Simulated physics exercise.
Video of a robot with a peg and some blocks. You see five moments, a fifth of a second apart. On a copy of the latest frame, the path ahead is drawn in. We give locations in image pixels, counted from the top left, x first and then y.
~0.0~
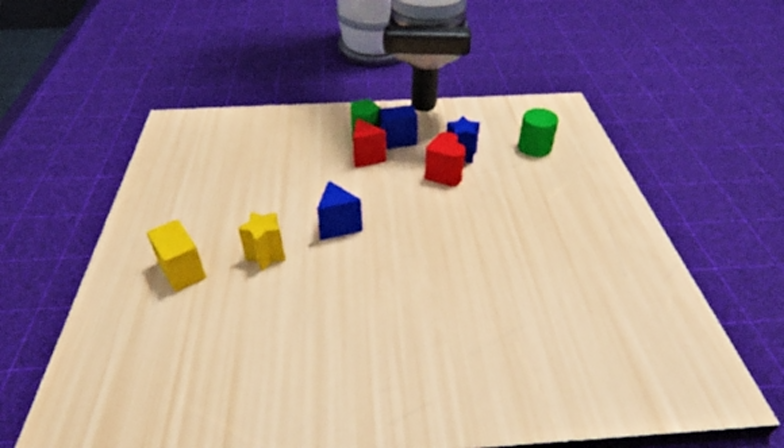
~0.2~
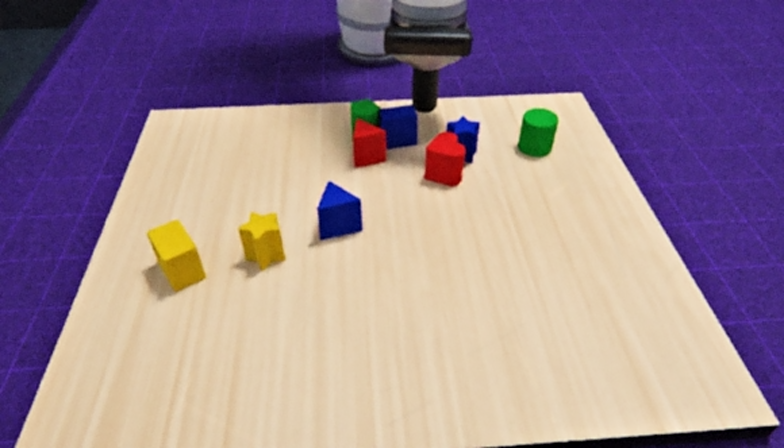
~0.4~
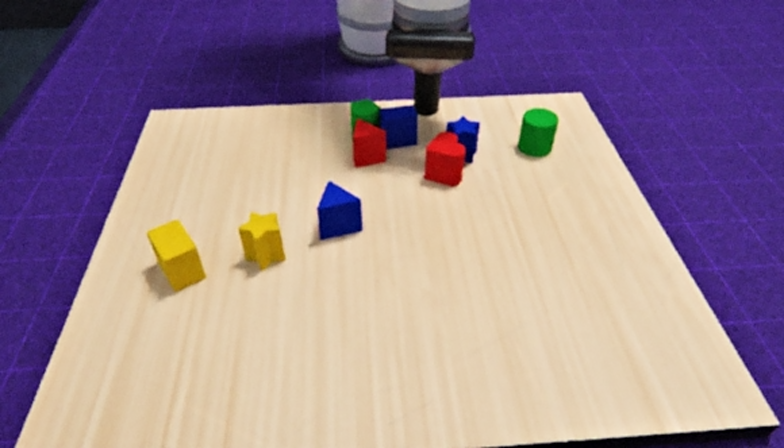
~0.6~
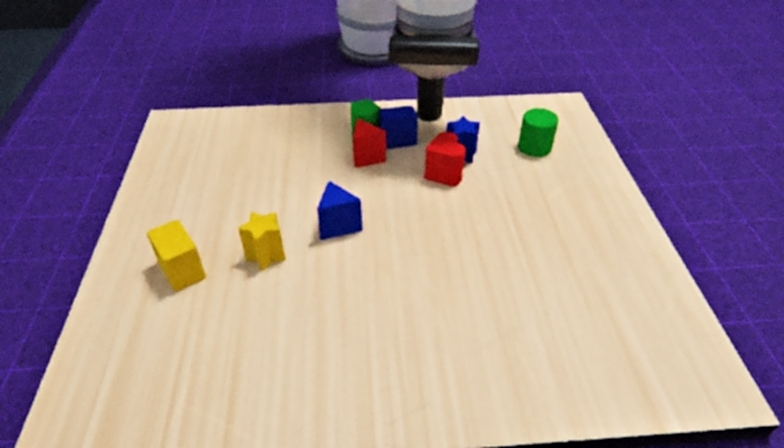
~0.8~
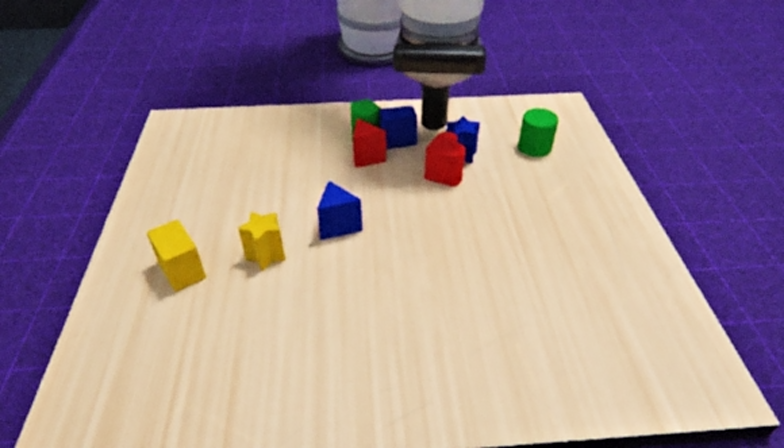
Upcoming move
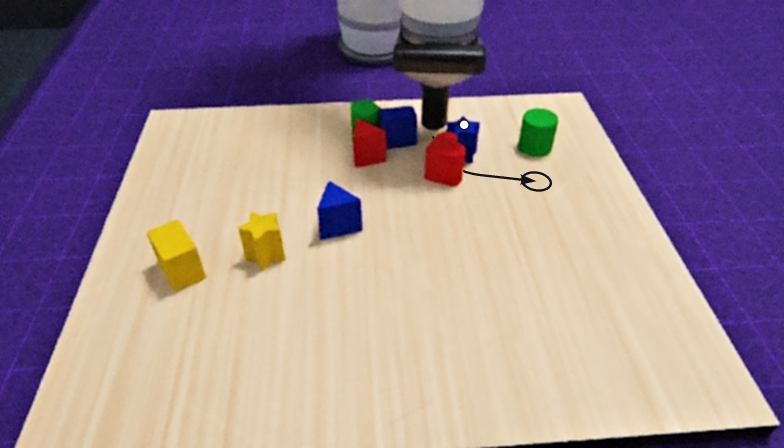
A pale wooden board lies on a purple surface, seen from above its near edge by a still camera. Toward the back sit a green block, a red block and a blue block bunched together, a red heart beside a blue star, and a green cylinder, with a blue triangular block and two yellow blocks further left. The robot's dark peg edges slightly forward and right, toward the heart and star, while every block stays still.
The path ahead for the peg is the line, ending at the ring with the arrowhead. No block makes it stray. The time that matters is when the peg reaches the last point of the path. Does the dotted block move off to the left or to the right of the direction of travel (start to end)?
Slides left.
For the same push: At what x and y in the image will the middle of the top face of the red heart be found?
The middle of its top is at (451, 159).
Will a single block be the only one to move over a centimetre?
Answer: No.
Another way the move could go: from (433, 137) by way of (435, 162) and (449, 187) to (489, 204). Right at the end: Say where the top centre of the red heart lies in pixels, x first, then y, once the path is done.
It should be at about (484, 193).
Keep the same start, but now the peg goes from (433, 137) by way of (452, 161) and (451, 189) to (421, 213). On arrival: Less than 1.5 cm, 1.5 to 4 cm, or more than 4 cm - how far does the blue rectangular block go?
Ends under 1.5 cm away.
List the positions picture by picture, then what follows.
In the first picture, lower end of the peg (424, 106), tops of blocks, blue rectangular block (399, 111), red heart (447, 144), blue star (464, 125).
In the second picture, peg (424, 107), blocks as before.
In the third picture, peg (426, 110), blocks as before.
In the fourth picture, peg (429, 116), blocks as before.
In the fifth picture, peg (434, 124), blue rectangular block (399, 111), red heart (447, 144), blue star (464, 125).
The drawn path runs from (433, 137) over (450, 162) and (489, 176) to (536, 181); the dot is on the blue star.
What follows on the original path. One third of the way, peg (451, 148); red heart (448, 152), turned 15° clockwise; blue star (479, 134), turned 45° anticlockwise.
Two thirds of the way, peg (492, 163); red heart (451, 159), turned 45° clockwise; blue star (516, 138), turned 85° anticlockwise.
At the end, peg (539, 168); blue rectangular block not moved; red heart (451, 159), turned 45° clockwise; blue star (547, 136), turned 125° anticlockwise.
